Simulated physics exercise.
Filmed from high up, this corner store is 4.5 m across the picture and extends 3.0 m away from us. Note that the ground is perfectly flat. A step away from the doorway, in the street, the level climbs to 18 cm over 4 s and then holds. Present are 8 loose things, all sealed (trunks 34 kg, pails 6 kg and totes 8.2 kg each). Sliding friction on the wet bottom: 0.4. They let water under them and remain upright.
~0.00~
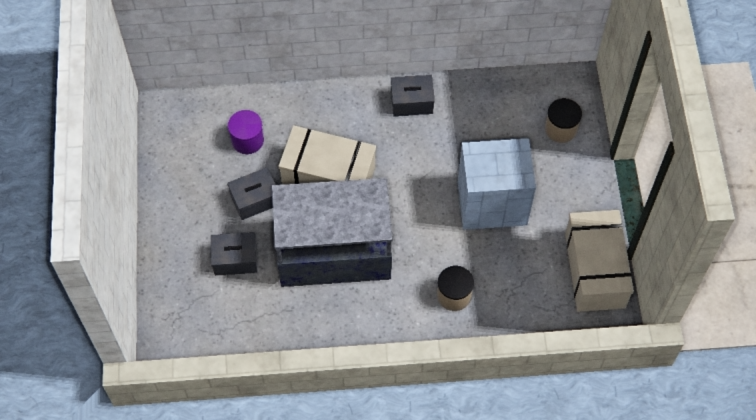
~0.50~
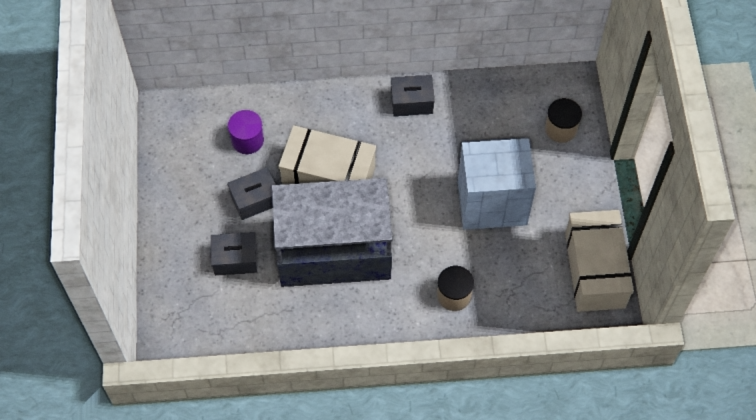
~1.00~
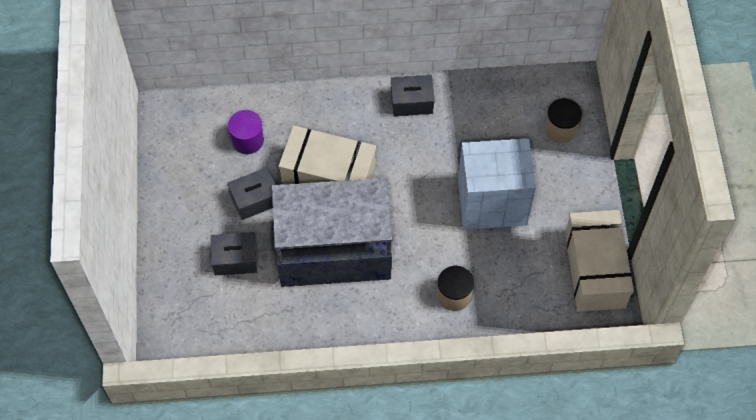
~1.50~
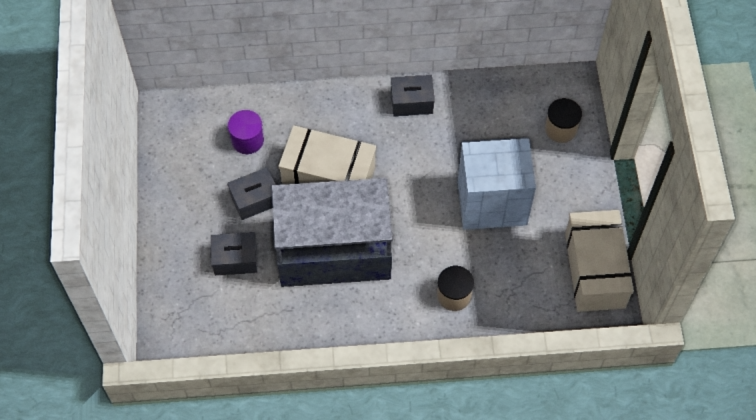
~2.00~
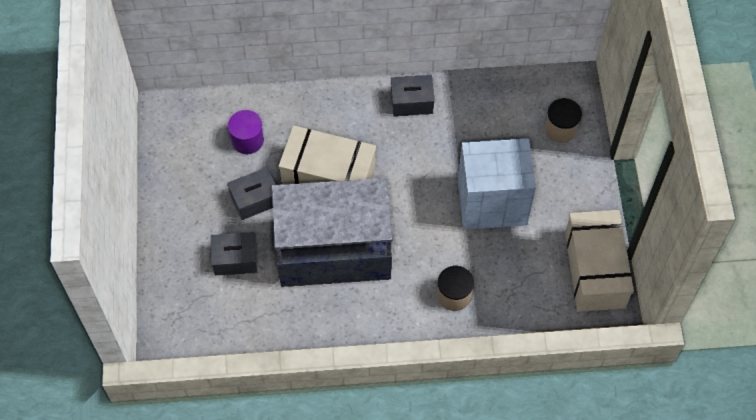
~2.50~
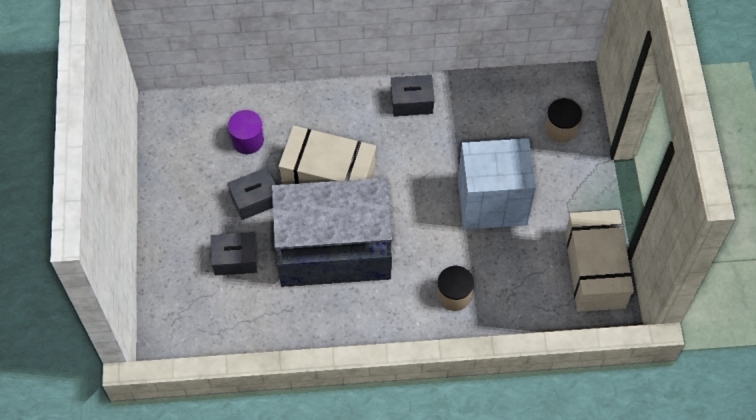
Water spreads over the ground outside a small walled store, turning it from grey-blue to teal and tinting the pale paving by the right-hand doorway green. A thin sheet then slips through the doorway onto the floor inside, while the purple pail, dark boxes and strapped cases all stay still.
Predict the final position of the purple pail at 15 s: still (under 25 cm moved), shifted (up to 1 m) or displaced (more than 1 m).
Shifted.
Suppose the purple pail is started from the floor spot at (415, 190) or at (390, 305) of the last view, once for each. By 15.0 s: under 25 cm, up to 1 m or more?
First try: It inches along; second try: It covers a big distance.
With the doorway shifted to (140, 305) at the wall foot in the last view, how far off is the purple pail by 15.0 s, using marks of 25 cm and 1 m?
In that case the purple pail is nudged along.
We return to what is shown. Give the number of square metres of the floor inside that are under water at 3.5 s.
Near 1.5 m2 in all.
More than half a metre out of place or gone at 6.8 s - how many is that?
At that time I count 1.
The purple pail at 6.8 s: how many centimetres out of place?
I'd put it at around 0 cm.
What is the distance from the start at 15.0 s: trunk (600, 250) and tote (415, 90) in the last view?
One is off by 80 cm, the other by 150 cm, in the order asked.
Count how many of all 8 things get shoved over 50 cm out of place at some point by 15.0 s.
By my tally, 5.
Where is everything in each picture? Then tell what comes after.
In the first picture, the purple pail at (245, 125), on the bottom; 0.0 m2 under water; 0 of 8 have shifted.
In the second picture, the purple pail at (245, 125) rests on the ground; water covers 0.0 m2; 0 of 8 have shifted.
In the third picture, the purple pail at (245, 125), on the bottom; water covers 0.0 m2; 0 of 8 have shifted.
In the fourth picture, the purple pail at (245, 125), on the bottom; 0.0 m2 under water; 0 of 8 have shifted.
In the fifth picture, the purple pail at (245, 125), on the bottom; water covers 0.0 m2; 0 of 8 have shifted.
In the sixth picture, the purple pail at (245, 125) rests on the ground; 0.2 m2 under water; 0 of 8 have shifted.
After 3.5 s the purple pail is near (245, 125), 0.0 m from its start, aground; 0 afloat.
After 6.8 s the purple pail is near (245, 125), 0.0 m from its start, aground; 0 afloat.
After 11.0 s the purple pail is near (226, 134), 0.2 m from its start, aground; 2 afloat.
After 15.0 s the purple pail is near (188, 97), 0.6 m from its start, afloat; 7 afloat.
